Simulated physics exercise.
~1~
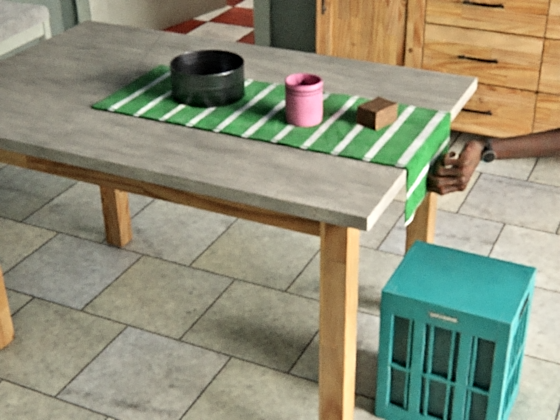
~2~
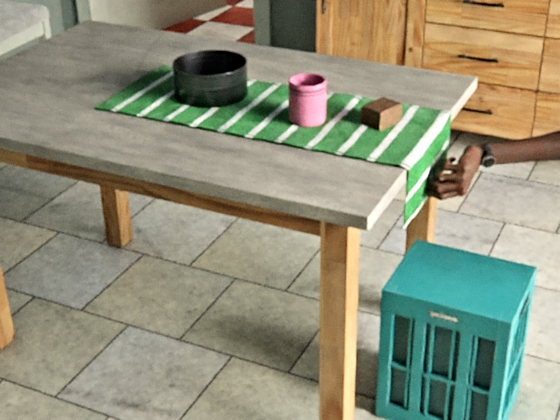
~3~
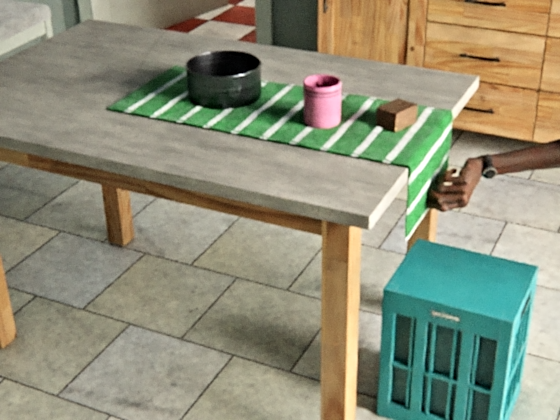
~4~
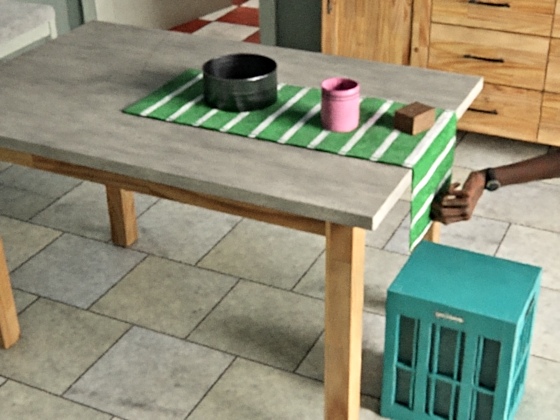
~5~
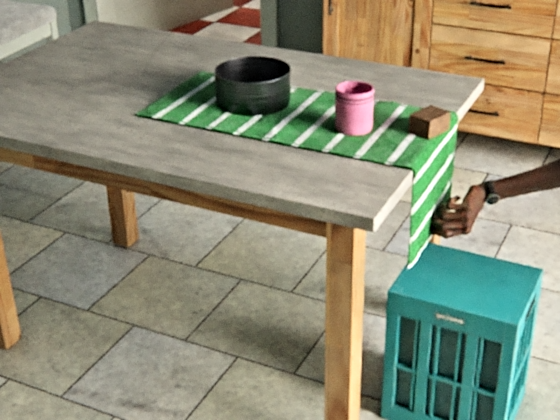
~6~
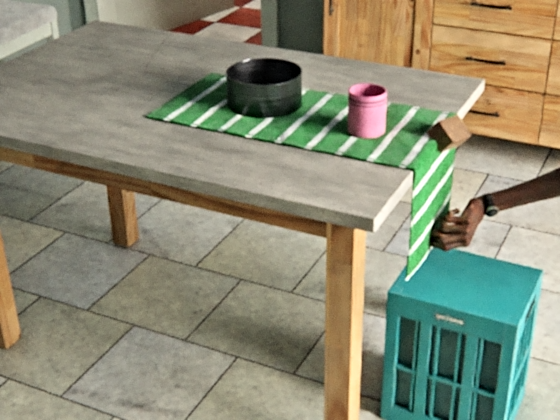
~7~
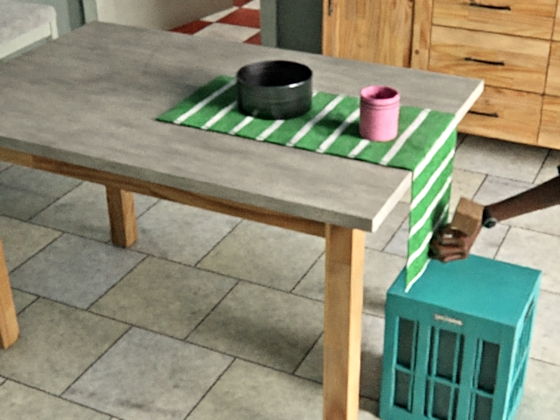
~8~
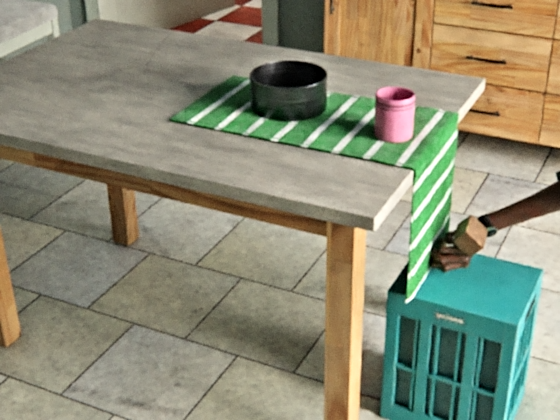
At a gray table, a hand pulls a striped green towel down until the block falls off.
